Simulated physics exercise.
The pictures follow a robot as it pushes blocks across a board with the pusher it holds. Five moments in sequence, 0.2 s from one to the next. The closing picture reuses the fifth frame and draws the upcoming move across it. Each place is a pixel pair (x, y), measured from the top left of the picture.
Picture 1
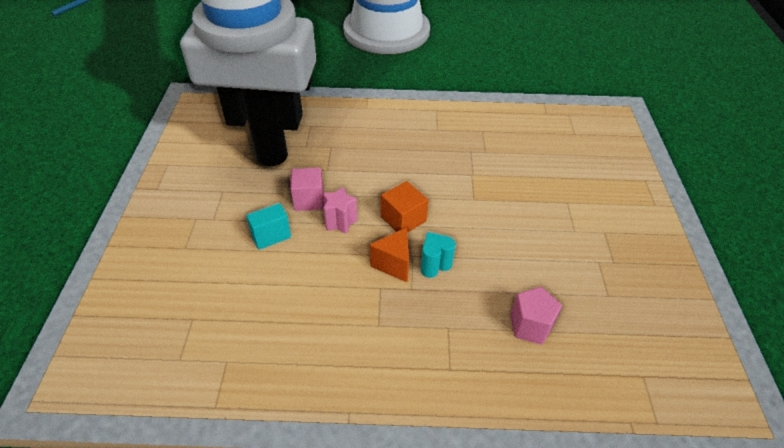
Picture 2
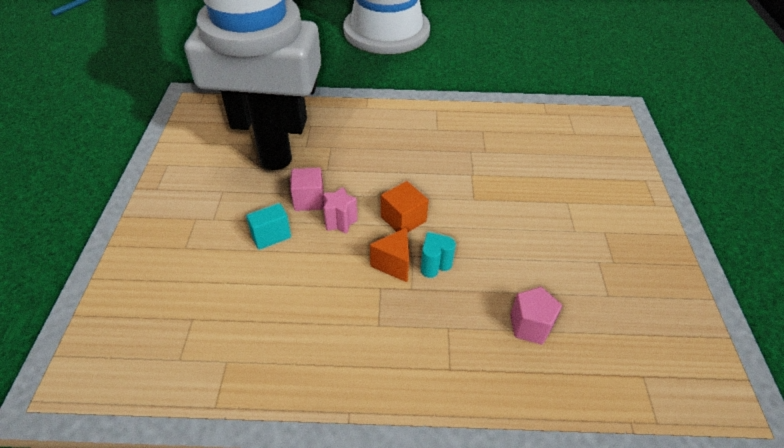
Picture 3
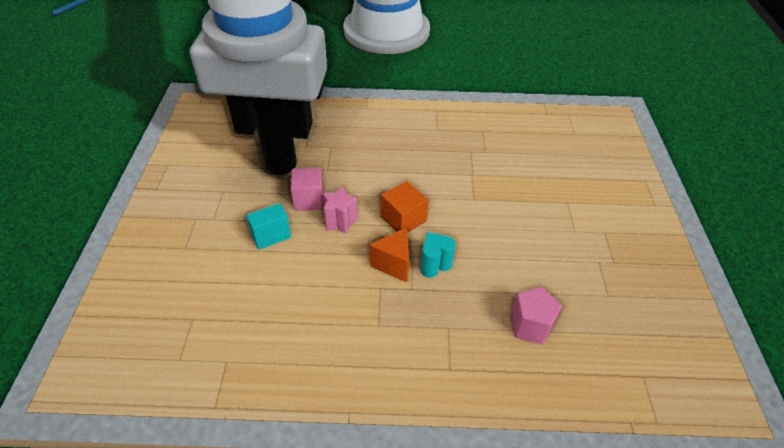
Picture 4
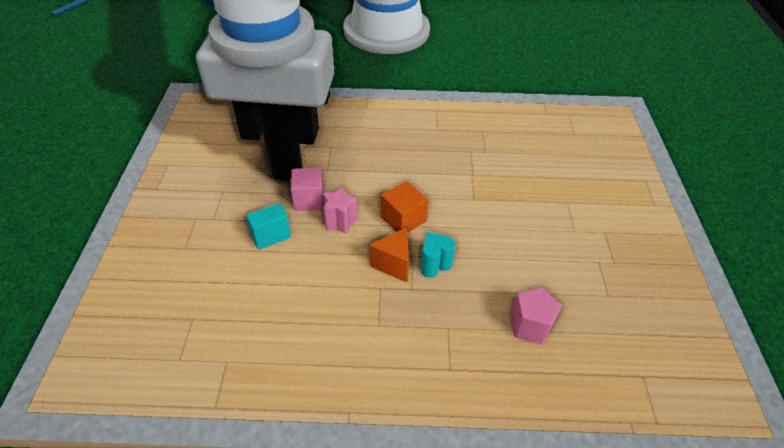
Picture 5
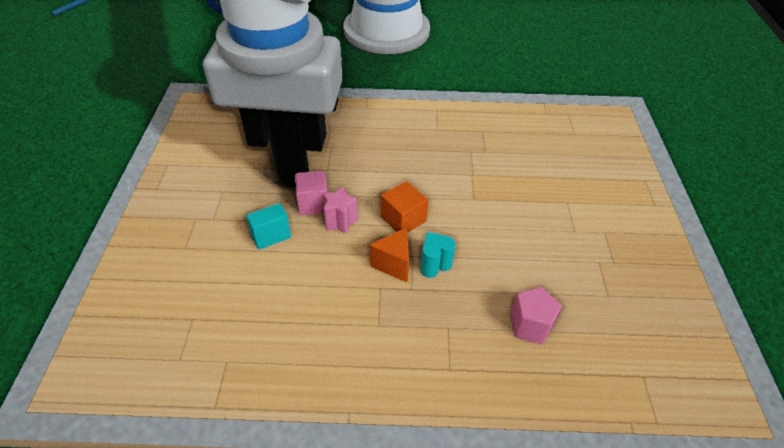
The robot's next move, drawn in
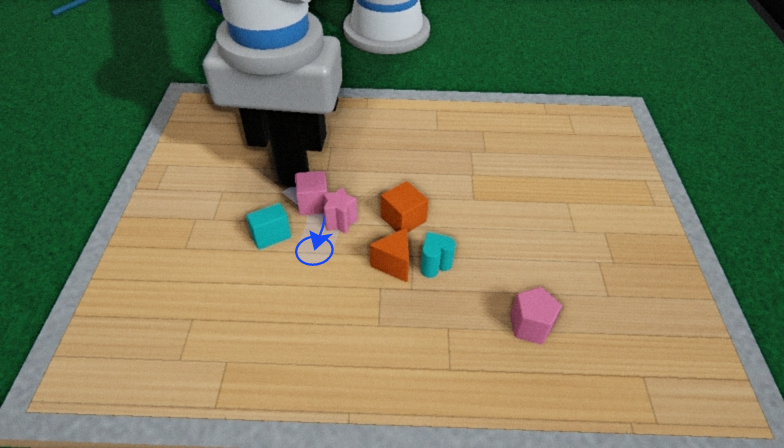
On a wooden board, a black robotic pusher moves slowly right and downward among coloured blocks, nudging the pink square block slightly.
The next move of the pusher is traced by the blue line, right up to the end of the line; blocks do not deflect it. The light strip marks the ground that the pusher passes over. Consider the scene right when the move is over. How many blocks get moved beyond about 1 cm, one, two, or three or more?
Two blocks shift.
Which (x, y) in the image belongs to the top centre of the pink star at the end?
The top centre is at (381, 226).
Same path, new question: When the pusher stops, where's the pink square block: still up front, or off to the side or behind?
Gone from the front.
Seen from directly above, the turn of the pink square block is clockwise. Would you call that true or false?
That statement is not accurate.
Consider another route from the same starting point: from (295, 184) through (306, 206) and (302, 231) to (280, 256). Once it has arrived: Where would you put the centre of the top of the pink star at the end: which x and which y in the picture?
Pixel (364, 214).
The drawn path runs from (295, 184) via (316, 201) and (324, 224), ending at (314, 250).
On the path given first. One third of the way, pusher at (315, 194); pink square block at (337, 196), turned 20° anticlockwise; pink star at (358, 213).
Two thirds of the way, pusher at (323, 217); pink square block at (351, 213), turned 60° anticlockwise; pink star at (378, 225), turned 40° anticlockwise.
At the end, pusher at (313, 243); turquoise rectangle not moved; pink square block at (351, 218), turned 70° anticlockwise; pink star at (381, 226), turned 55° anticlockwise; orange triangular piece at (397, 245); orange square block not moved.
